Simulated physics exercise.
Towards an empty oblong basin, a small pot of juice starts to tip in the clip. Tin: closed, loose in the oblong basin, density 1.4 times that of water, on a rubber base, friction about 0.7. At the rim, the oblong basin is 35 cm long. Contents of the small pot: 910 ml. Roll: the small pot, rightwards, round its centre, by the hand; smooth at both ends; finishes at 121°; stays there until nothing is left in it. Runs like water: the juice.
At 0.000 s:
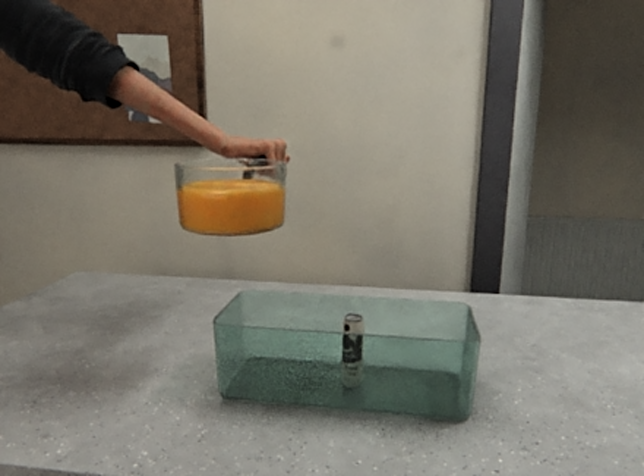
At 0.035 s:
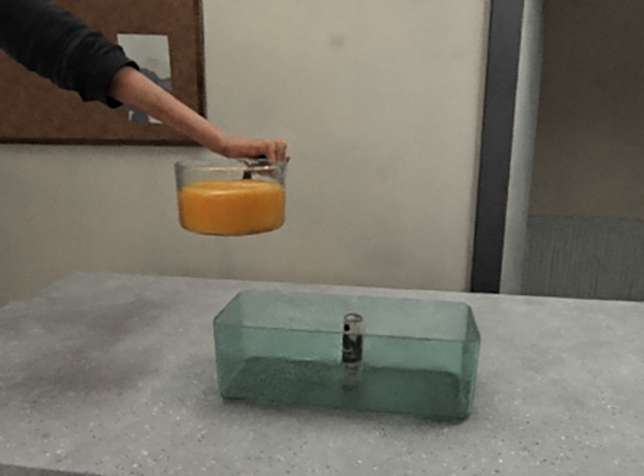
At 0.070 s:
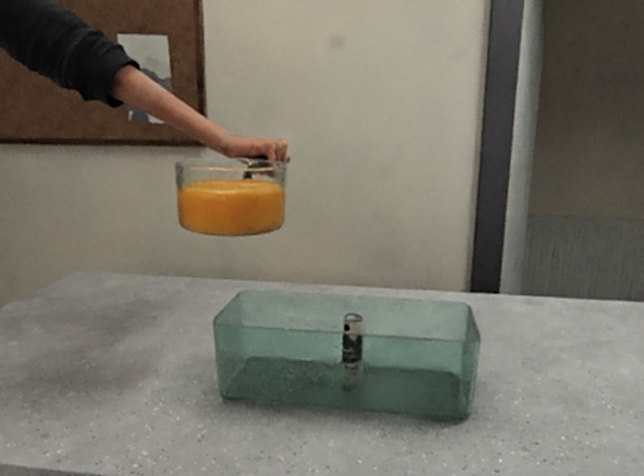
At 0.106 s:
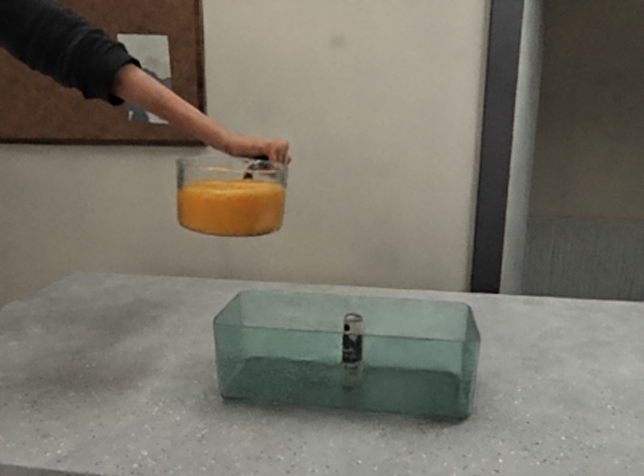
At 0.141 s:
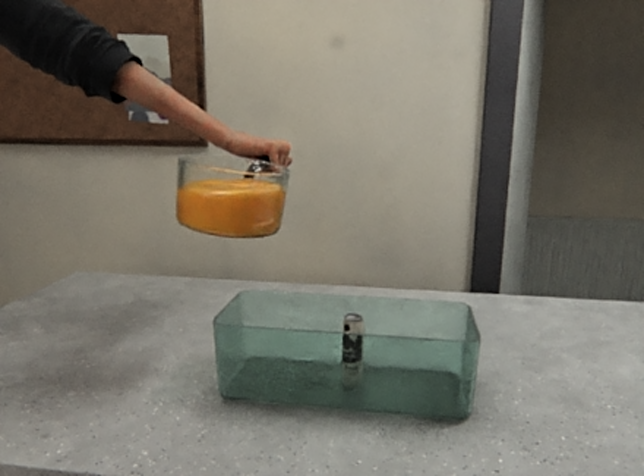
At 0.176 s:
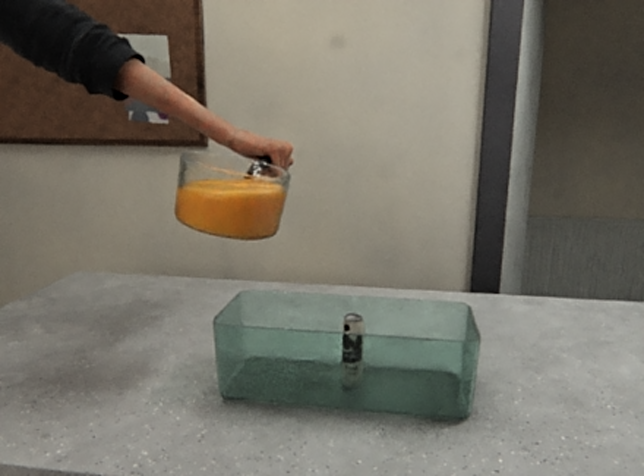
A hand slowly tilts a clear pot of orange juice rightward above a green oblong basin.
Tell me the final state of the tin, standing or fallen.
The tin ends standing.
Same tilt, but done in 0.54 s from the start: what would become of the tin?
Result: Tin upright.
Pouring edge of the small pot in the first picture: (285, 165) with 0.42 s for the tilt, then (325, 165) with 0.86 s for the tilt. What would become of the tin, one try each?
Trial 1 - tin stays standing; trial 2 - tin stays standing.
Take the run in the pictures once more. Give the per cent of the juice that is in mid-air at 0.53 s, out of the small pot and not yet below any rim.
It comes to roughly 38 per cent.
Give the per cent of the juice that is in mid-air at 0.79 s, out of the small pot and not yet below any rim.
Some 12 % is up in the air.
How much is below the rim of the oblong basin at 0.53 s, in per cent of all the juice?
Around 4 percent.
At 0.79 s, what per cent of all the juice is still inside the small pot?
I reckon near 6 per cent still sits there.
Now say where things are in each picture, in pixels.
It leans 0°; its right rim is at (284, 166); the juice meets the walls at (185, 184) and (283, 187); the oblong basin's rim runs from (227, 307) to (475, 322); the tin's top is at (353, 320), in the first frame.
It leans 1°; its right rim is at (284, 167); the juice meets the walls at (185, 184) and (283, 187), in the second frame.
It leans 2°; its right rim is at (285, 168); the juice meets the walls at (185, 183) and (283, 187), in the third frame.
It leans 4°; its right rim is at (286, 171); the juice meets the walls at (185, 183) and (284, 187), in the fourth frame.
It leans 8°; its right rim is at (287, 174); the juice meets the walls at (185, 184) and (284, 188), in the fifth frame.
It leans 12°; its right rim is at (289, 178); the juice meets the walls at (186, 184) and (285, 189), in the sixth frame.
After 0.53 s the tilt is 82° and 59 per cent is still to pour; the tin stands where it began.
After 0.79 s the tilt is 119° and 6 per cent is still to pour; the tin stands 1 cm from where it began.
After 1.06 s the tilt is 121° and 0 per cent is still to pour; the tin stands where it began.
After 1.36 s the tilt is 121° and 0 per cent is still to pour; the tin stands 1 cm from where it began.
In the end the tin stands 1 cm from where it began.
